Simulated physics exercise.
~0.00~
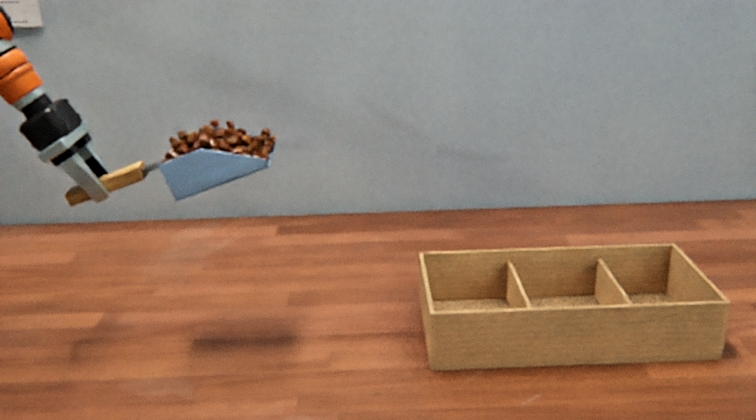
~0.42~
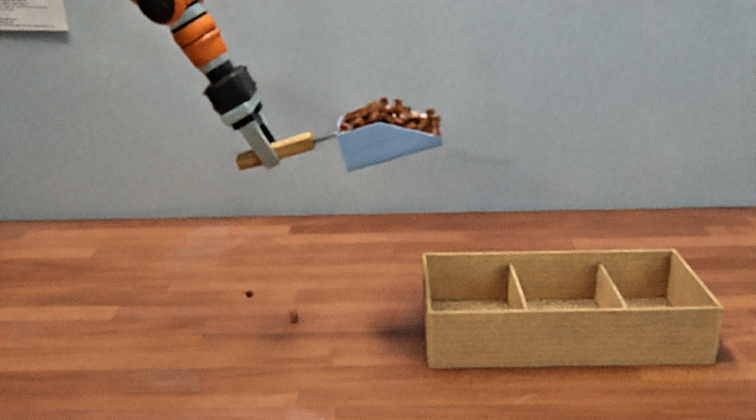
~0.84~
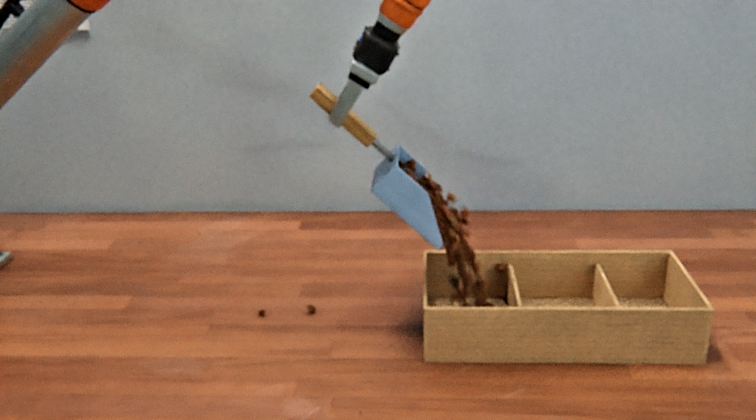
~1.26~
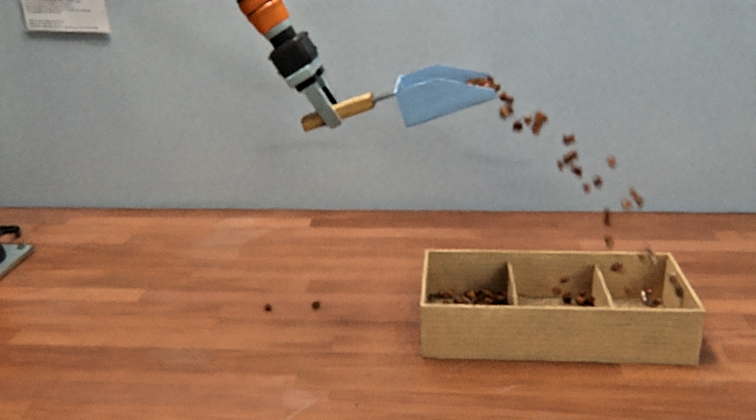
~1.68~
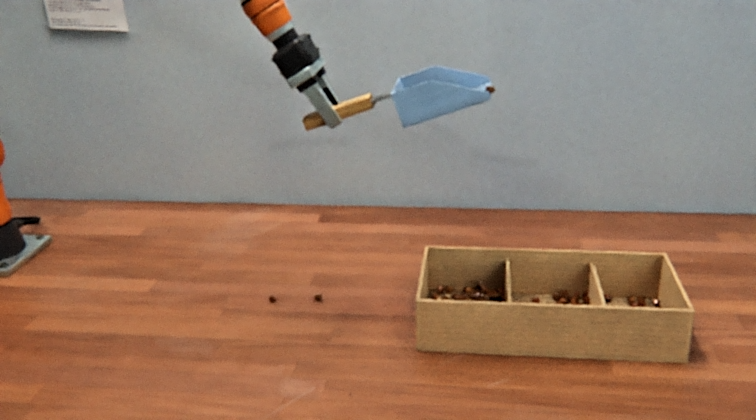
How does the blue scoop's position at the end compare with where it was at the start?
It starts over the table on the left, well away from the box, and ends farther right and higher up, near the box's left side.
